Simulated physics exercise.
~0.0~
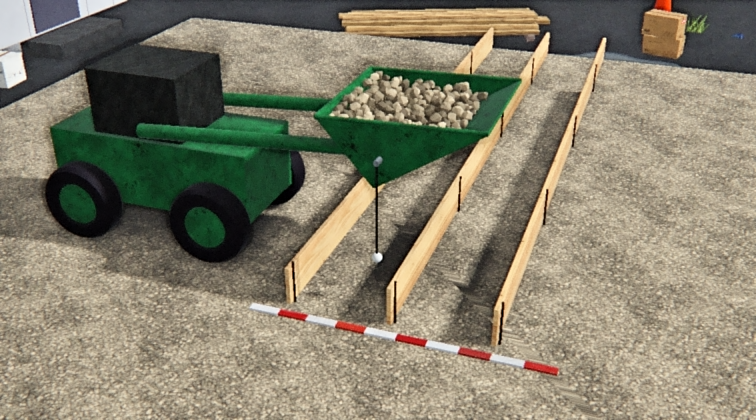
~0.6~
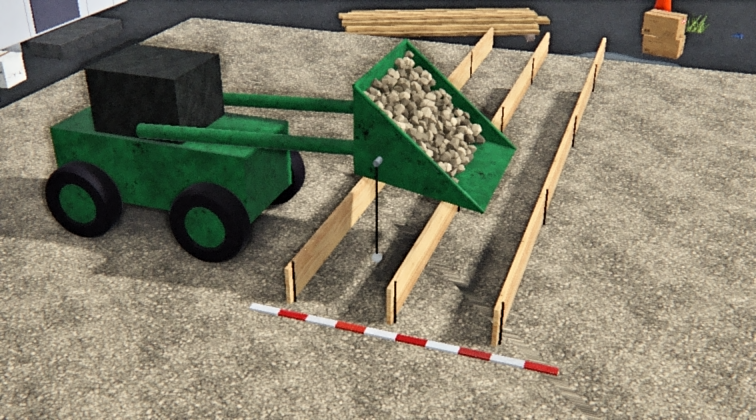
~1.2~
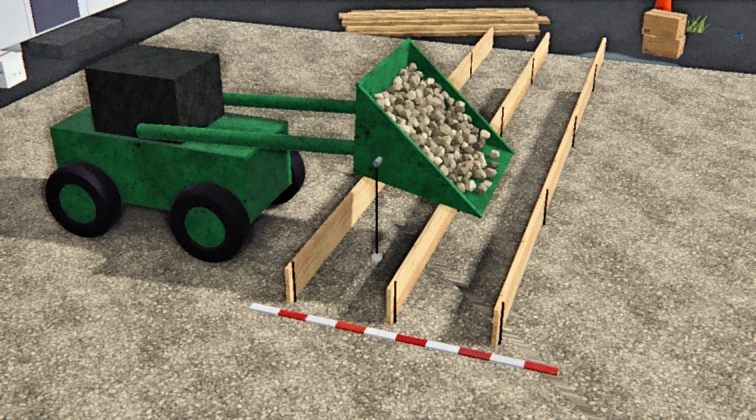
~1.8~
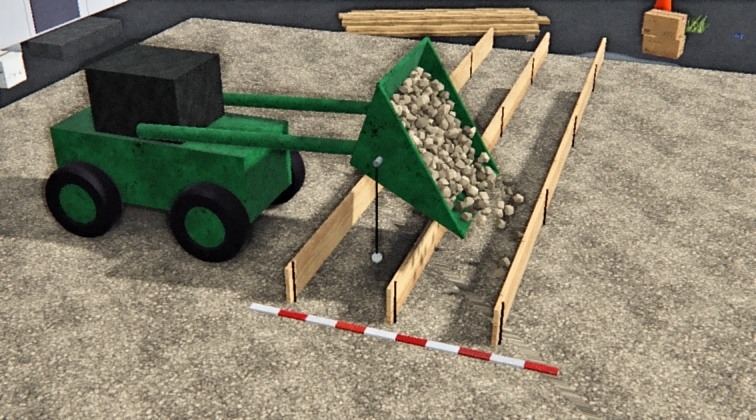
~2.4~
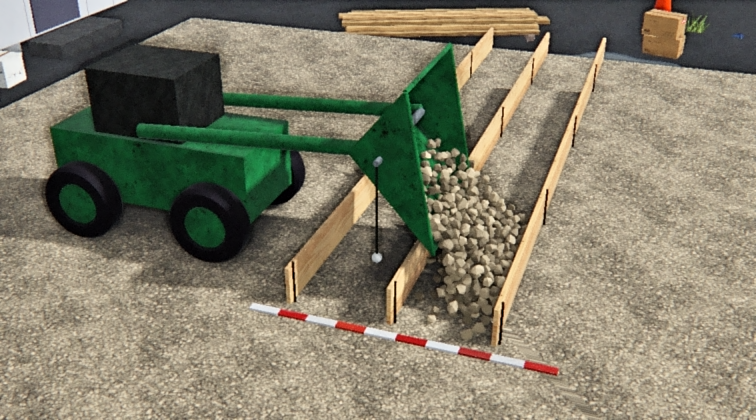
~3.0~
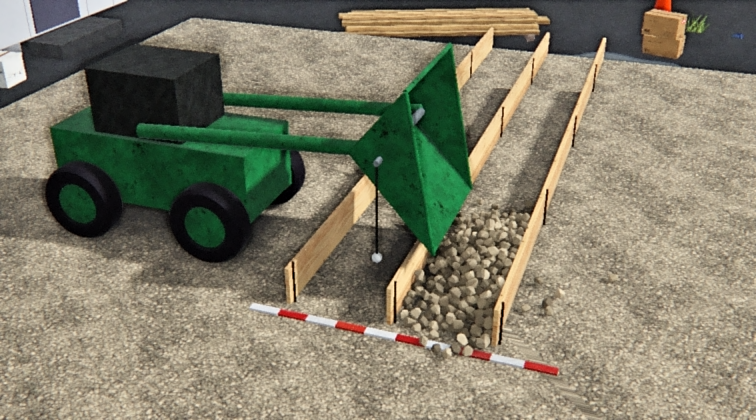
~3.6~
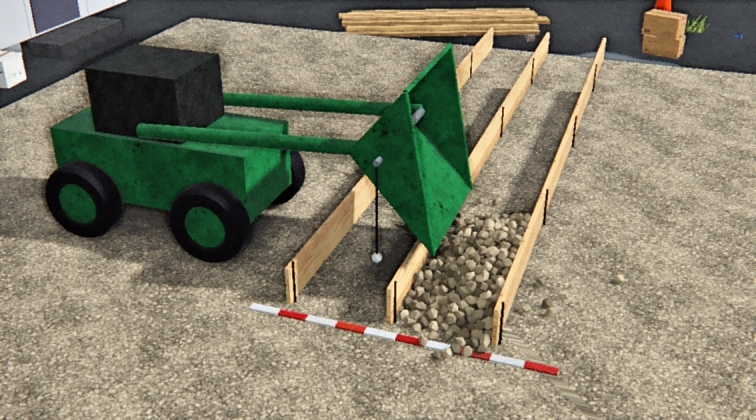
A green loader tips its bucket and pours stones between the middle and right wooden boards.
